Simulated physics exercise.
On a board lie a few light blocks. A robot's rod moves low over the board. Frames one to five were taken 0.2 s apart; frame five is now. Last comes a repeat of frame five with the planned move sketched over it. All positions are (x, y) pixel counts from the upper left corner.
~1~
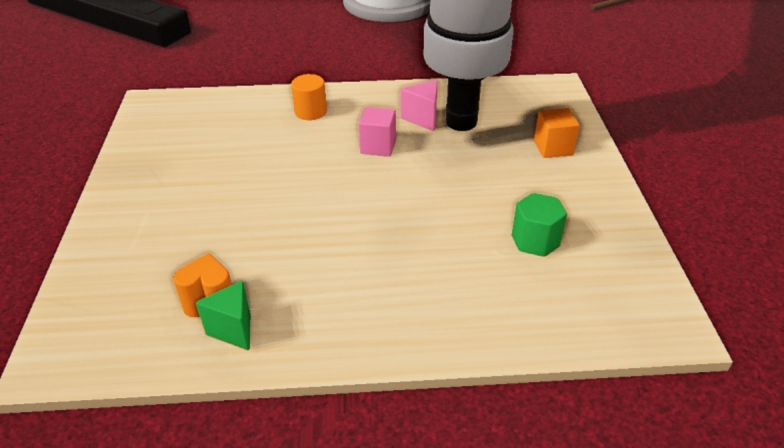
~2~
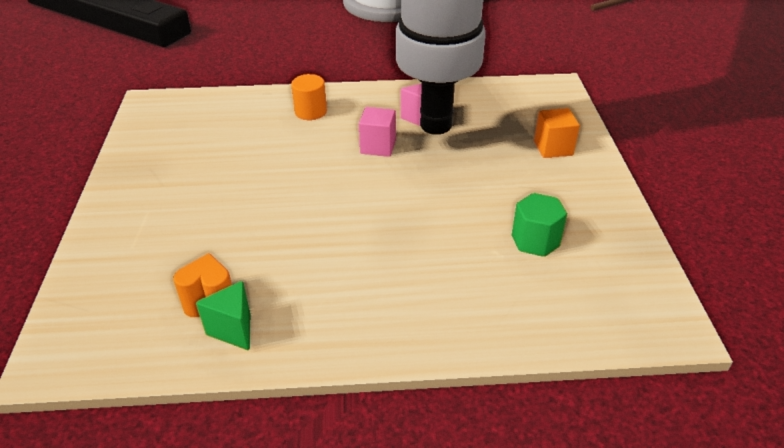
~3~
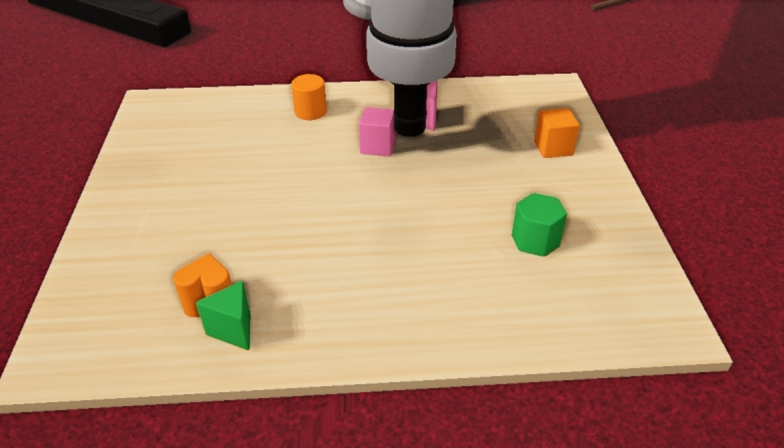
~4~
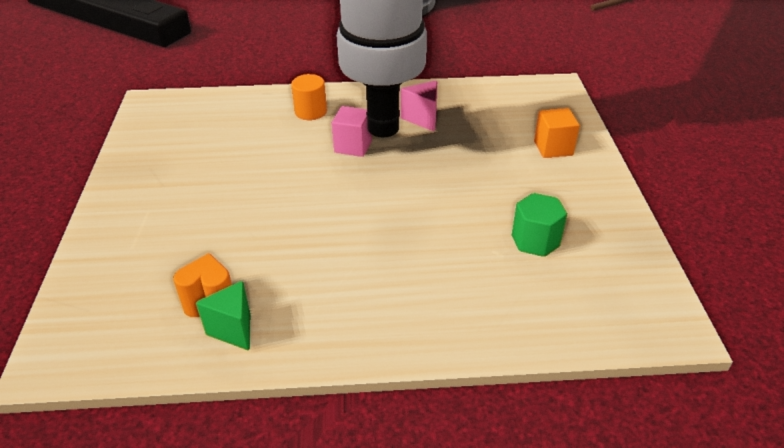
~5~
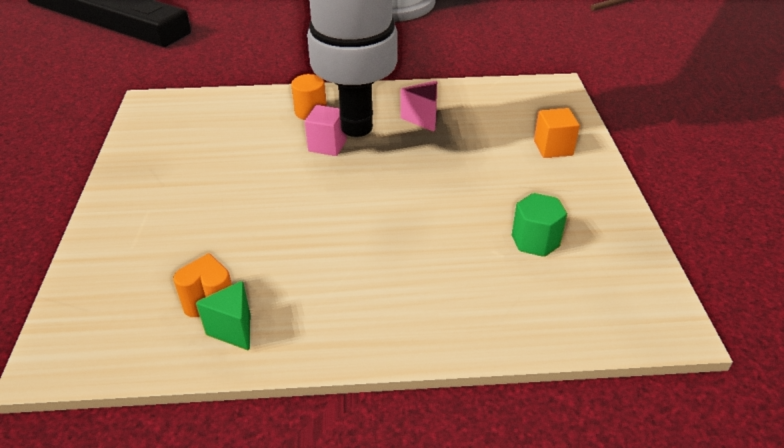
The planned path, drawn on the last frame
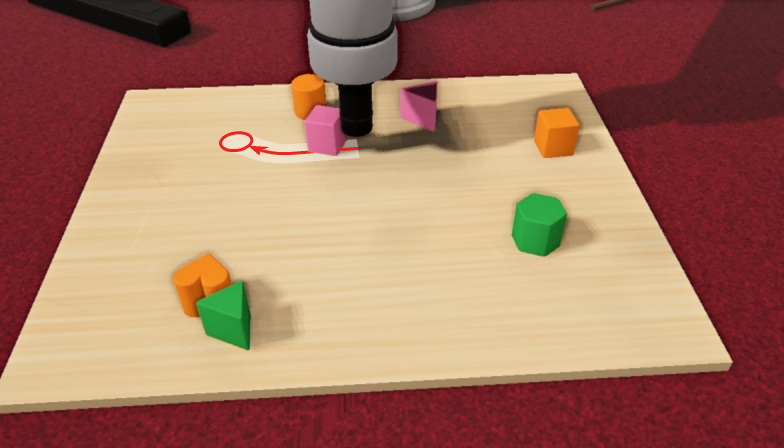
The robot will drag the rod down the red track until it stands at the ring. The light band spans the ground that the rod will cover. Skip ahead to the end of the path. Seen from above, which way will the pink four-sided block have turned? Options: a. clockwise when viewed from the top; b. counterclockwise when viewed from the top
a: Clockwise when viewed from the top.
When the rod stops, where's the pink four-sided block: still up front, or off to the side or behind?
The rod should keep driving it forward.
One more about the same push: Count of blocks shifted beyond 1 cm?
1 block.
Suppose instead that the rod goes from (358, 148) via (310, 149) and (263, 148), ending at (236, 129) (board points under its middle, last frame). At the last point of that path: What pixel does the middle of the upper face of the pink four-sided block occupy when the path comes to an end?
My best guess is (199, 97).
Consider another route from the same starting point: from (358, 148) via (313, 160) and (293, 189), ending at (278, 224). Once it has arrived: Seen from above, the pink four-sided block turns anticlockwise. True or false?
False.
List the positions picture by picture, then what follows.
The first frame shows rod's lower end at (461, 124); orange circular block at (308, 82); pink four-sided block at (377, 116).
The second frame shows rod at (436, 127); blocks still.
The third frame shows rod at (410, 129); blocks still.
The fourth frame shows rod at (383, 130); pink four-sided block at (351, 115).
The fifth frame shows rod at (357, 129); orange circular block at (308, 82); pink four-sided block at (325, 114).
Drawn move, from (358, 148) by way of (315, 152) and (272, 153) to (236, 142).
The first path, step by step. One third of the way, rod at (312, 132); pink four-sided block at (282, 114), turned 20° clockwise.
Two thirds of the way, rod at (268, 133); pink four-sided block at (249, 108), turned 45° clockwise.
At the end, rod at (233, 122); orange circular block still; pink four-sided block at (224, 95), turned 65° clockwise.
